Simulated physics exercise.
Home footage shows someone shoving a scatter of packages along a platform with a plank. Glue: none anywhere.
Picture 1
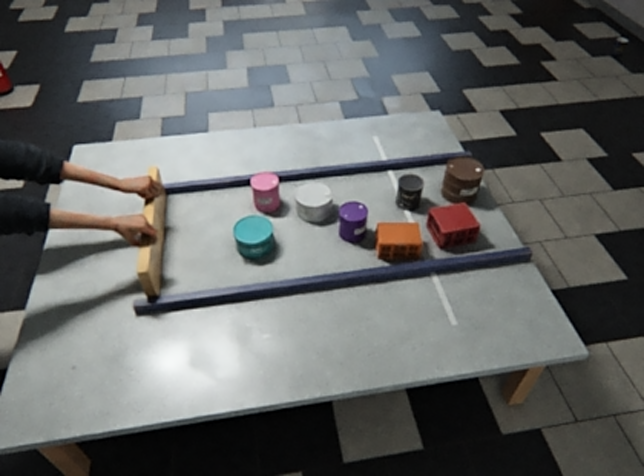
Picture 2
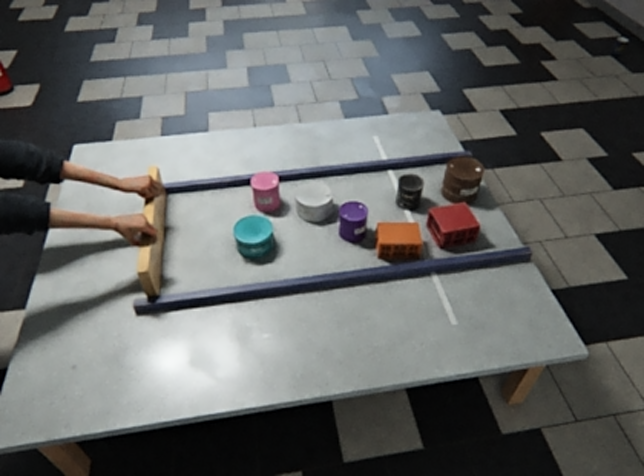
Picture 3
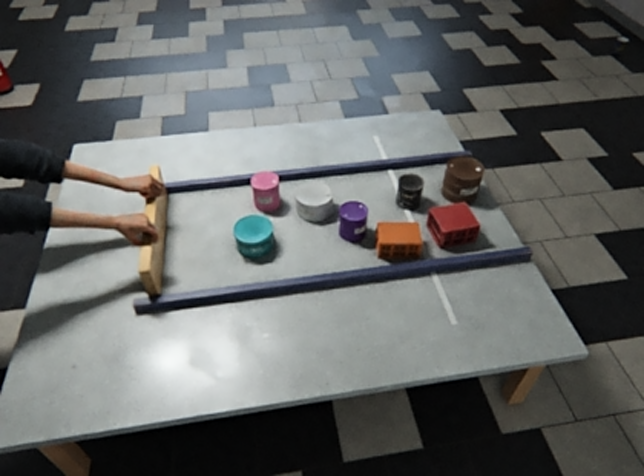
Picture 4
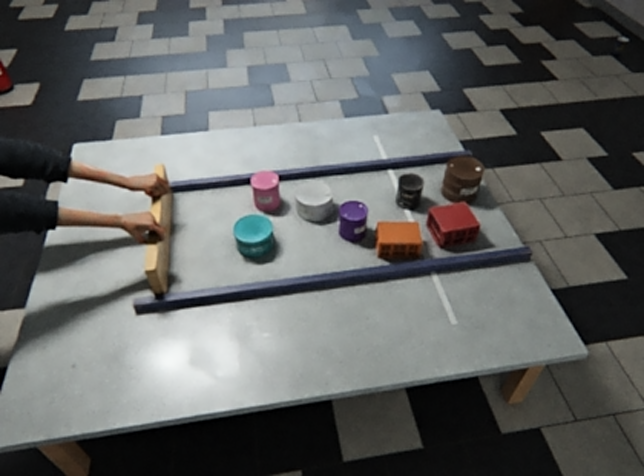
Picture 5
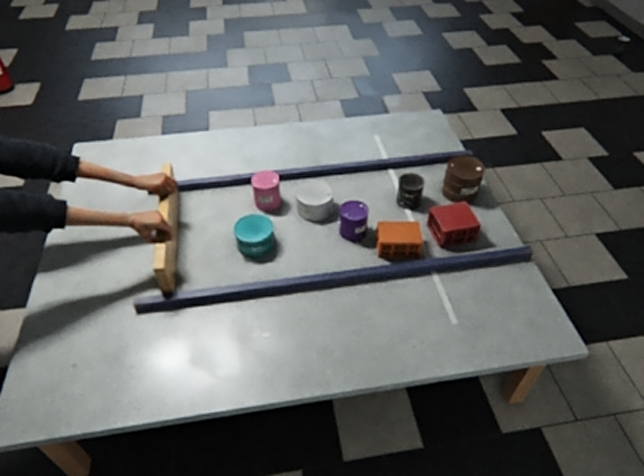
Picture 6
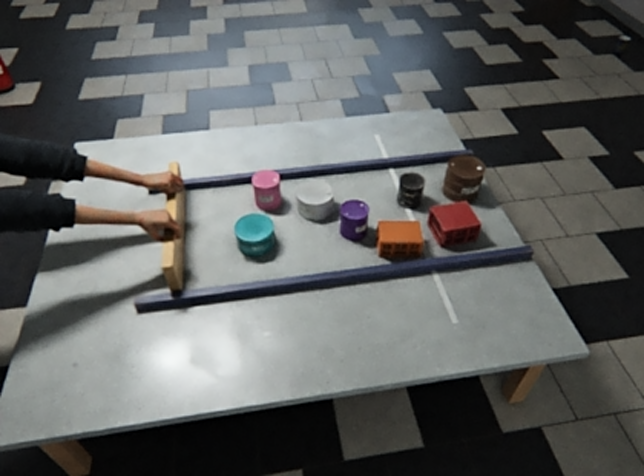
The clip opens on two hands holding a wooden plank upright at the left of a grey table, with colourful canisters and crates scattered between two dark rails. The plank stays nearly still at first, then the hands slide it slightly rightward, while the containers stay in place, untouched.
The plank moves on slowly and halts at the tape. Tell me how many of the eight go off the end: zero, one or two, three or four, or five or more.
The tally of those that come down is nil.
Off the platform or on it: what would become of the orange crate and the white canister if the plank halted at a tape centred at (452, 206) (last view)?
Here's the result: The orange crate keeps its place, while as for the white canister, it keeps its place.
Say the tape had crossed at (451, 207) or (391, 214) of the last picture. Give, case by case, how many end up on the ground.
3, then 0.
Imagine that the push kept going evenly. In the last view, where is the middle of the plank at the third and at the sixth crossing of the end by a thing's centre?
At (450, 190) for the third, at (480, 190) for the sixth.
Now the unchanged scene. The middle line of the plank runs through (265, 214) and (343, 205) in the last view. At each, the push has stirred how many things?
By then 2, and later 5.
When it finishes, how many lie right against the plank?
3.
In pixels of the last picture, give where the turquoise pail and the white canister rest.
The first near (433, 215), the second near (422, 190).
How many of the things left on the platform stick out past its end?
Count: 2.
Soon after, none off yet; brown canister at rest near (463, 179); red crate at rest near (454, 224); black pail at rest near (410, 191).
After that, none off yet; brown canister at rest near (463, 179); red crate displaced a little near (461, 222); black pail moving near (413, 191).
In the end, the number that fall off is zero.
